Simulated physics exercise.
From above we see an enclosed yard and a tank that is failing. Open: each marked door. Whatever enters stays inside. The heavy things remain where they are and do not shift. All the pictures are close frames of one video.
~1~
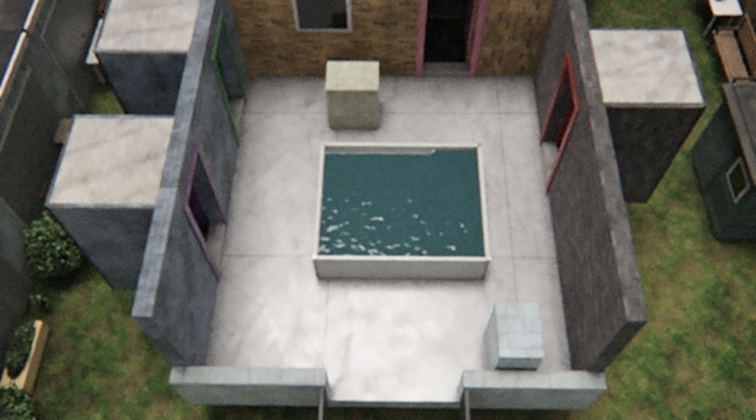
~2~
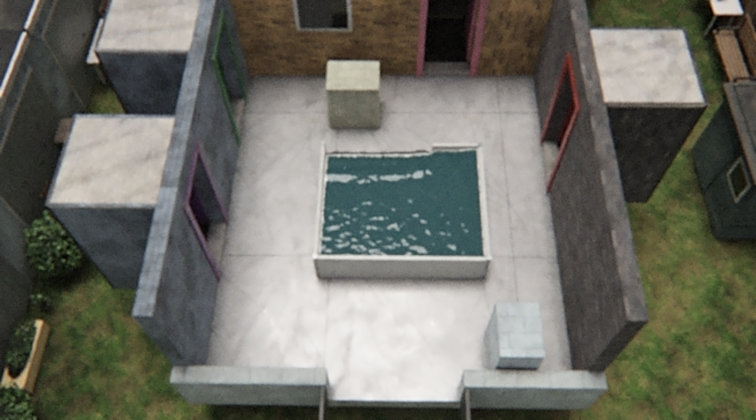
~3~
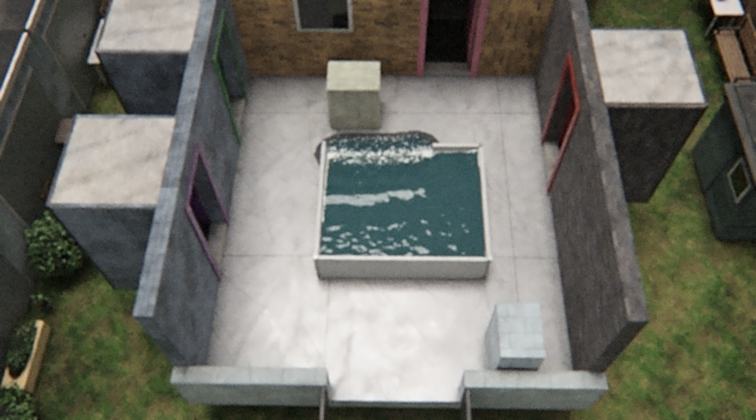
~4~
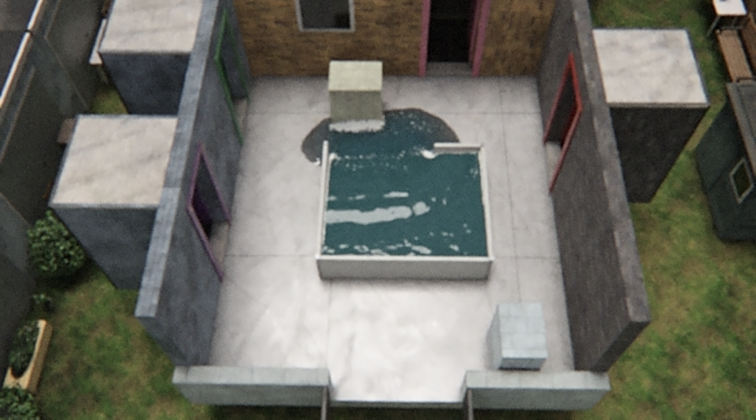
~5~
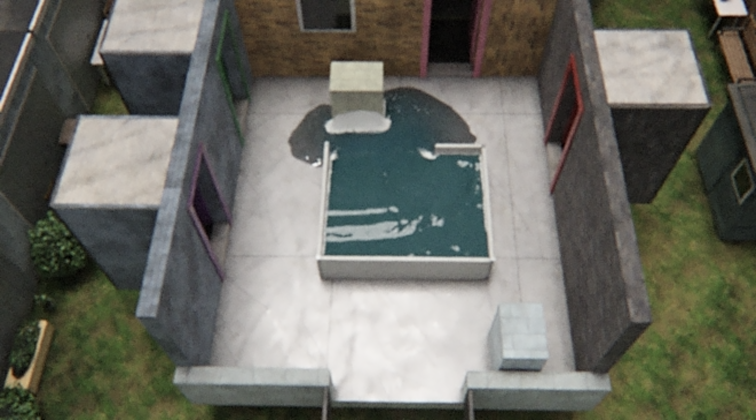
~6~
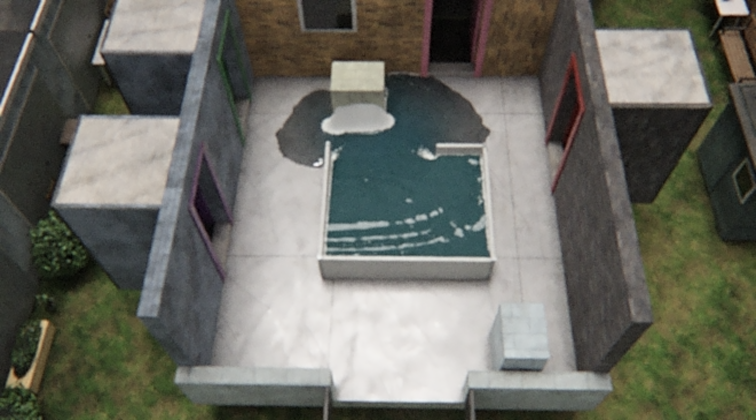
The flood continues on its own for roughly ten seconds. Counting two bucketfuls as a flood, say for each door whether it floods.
Result: The red door will let in an allowed amount; the purple door will let in an allowed amount; the green door will let in too much; the pink door will let in too much.
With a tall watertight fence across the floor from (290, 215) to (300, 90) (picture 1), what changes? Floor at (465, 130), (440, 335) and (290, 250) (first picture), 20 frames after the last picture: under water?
Log, spots one to three: Swamped; spared; swamped.
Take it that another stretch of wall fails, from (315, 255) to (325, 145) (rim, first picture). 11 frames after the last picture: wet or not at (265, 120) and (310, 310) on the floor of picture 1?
Taking them in turn: Swamped and untouched.
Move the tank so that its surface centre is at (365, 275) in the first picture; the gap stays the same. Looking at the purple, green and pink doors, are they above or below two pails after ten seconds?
As I see it, the purple door stays within the limit, the green door overshoots and the pink door overshoots.
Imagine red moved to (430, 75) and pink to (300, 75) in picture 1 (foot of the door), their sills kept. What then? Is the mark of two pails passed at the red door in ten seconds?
Result - red door exceeds the limit.
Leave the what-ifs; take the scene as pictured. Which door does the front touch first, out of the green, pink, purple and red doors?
I choose the pink-painted one.
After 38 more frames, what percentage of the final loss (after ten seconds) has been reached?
Near 65 %.
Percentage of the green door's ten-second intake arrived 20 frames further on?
Some 80 in a hundred.
A moment on, water covers 30 % of the floor; the red door not reached, the purple door not reached, the green door wet at the sill, nothing in, the pink door under two buckets in.
Next, water covers 35 % of the floor; the red door not reached, the purple door not reached, the green door over two buckets in, the pink door over two buckets in.
Then, water covers 60 % of the floor; the red door wet at the sill, nothing in, the purple door wet at the sill, nothing in, the green door far over two buckets in, the pink door far over two buckets in.
Later, water covers 90 % of the floor; the red door wet at the sill, nothing in, the purple door wet at the sill, nothing in, the green door far over two buckets in, the pink door far over two buckets in.
In the end, water covers 95 % of the floor; the red door wet at the sill, nothing in, the purple door wet at the sill, nothing in, the green door far over two buckets in, the pink door far over two buckets in.
